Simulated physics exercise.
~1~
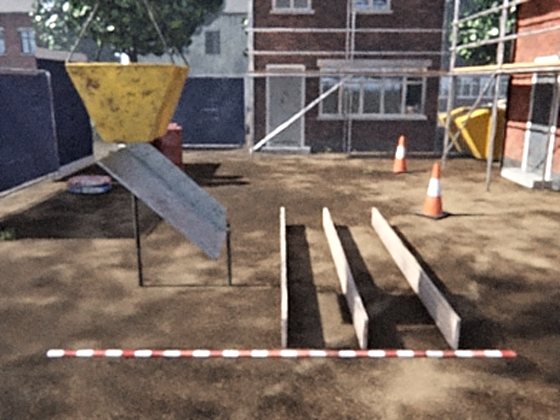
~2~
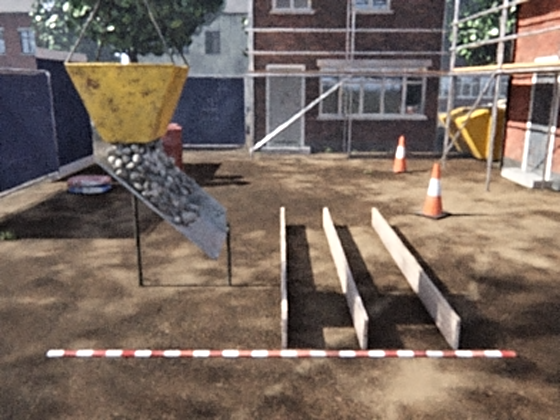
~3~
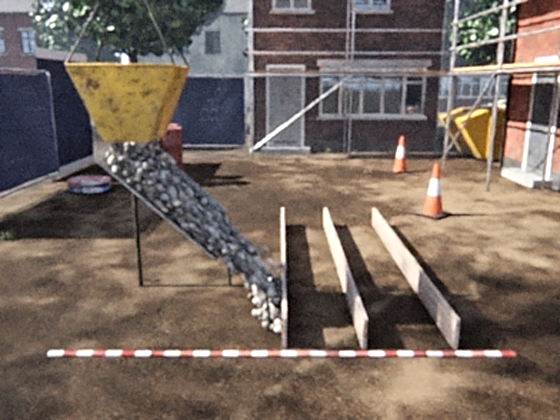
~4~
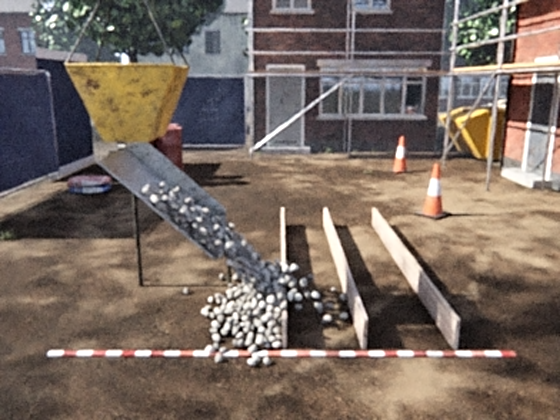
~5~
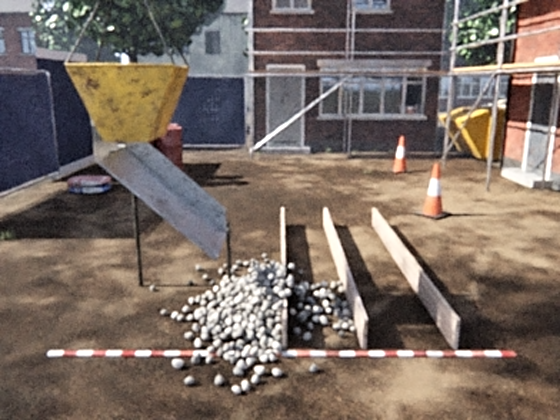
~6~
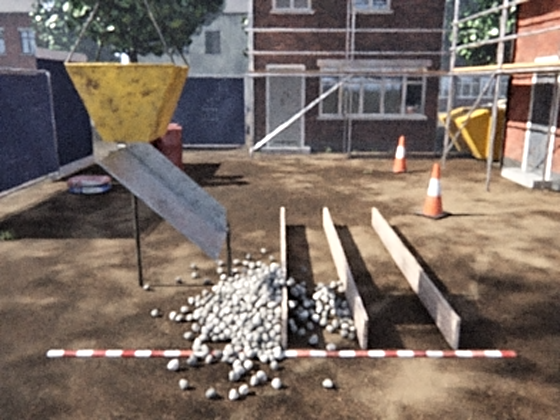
Grey stones pour from a yellow skip down a steel slide and pile mostly left of the boards.
